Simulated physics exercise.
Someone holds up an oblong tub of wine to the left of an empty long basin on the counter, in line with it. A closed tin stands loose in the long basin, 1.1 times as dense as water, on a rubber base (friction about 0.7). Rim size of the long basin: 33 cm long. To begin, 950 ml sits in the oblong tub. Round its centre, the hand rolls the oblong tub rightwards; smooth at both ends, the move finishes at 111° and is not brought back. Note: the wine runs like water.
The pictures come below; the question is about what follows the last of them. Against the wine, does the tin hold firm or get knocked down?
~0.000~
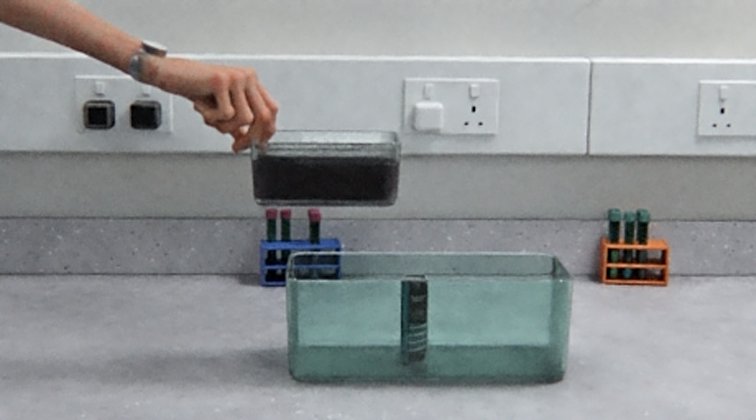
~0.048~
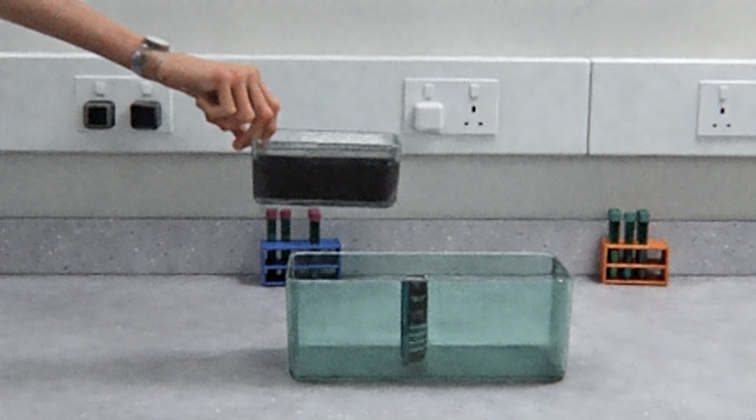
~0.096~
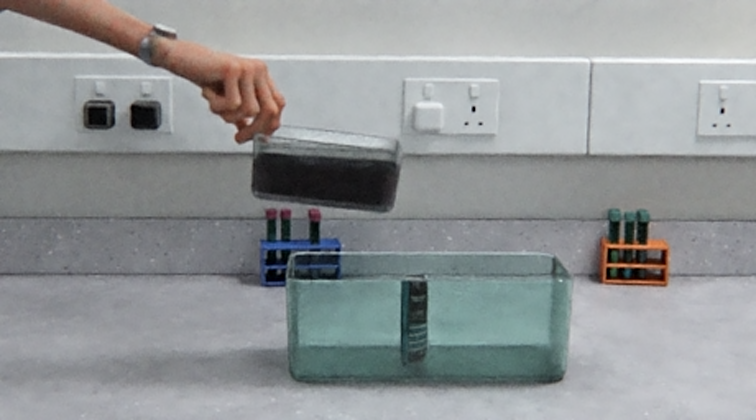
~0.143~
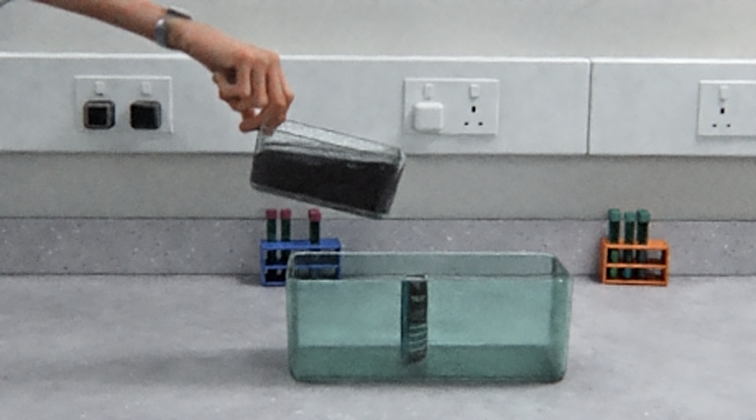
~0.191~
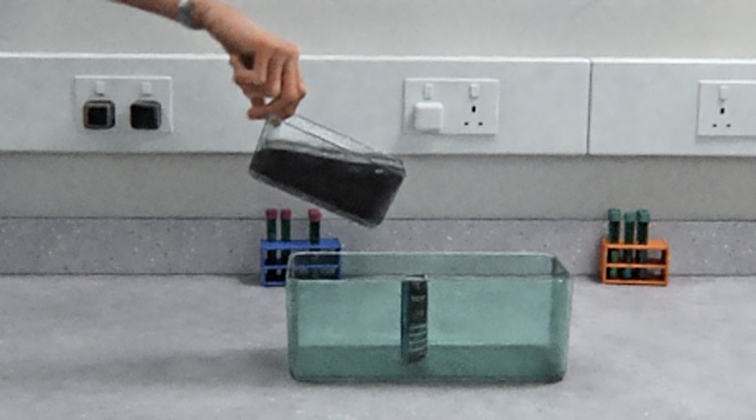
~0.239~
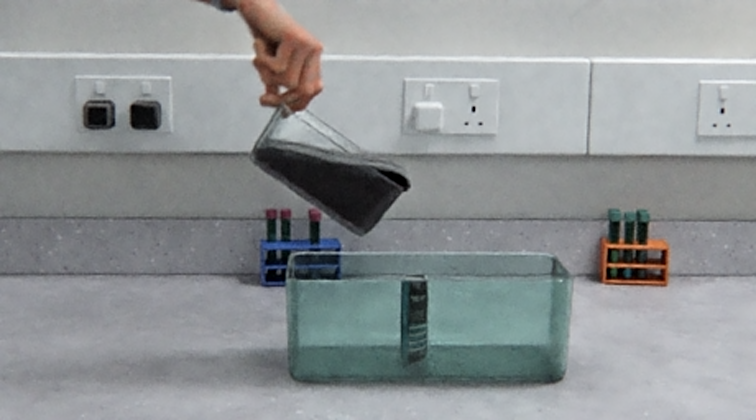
It holds firm.
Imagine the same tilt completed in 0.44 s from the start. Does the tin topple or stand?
So the tin will tip over.
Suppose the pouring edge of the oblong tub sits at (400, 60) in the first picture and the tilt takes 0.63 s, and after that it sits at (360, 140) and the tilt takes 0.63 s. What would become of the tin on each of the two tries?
In the first try it remains standing; in the second it comes down.
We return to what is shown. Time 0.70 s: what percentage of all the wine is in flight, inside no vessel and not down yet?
Some 6 % is up in the air.
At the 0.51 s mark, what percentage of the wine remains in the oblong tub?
10 %.
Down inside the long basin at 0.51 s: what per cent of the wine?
About 58%.
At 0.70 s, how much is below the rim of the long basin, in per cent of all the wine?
88 per cent, give or take a little.
Then, 0.51 s in, the tilt is 101° and 11 per cent is still to pour; the tin stands where it began.
Then, 0.70 s in, the tilt is 111° and 1 per cent is still to pour; the tin stands where it began.
Then, 0.91 s in, the tilt is 111° and 0 per cent is still to pour; the tin stands where it began.
Then, 1.13 s in, the tilt is 111° and 0 per cent is still to pour; the tin stands where it began.
Finally, the tin stands where it began.
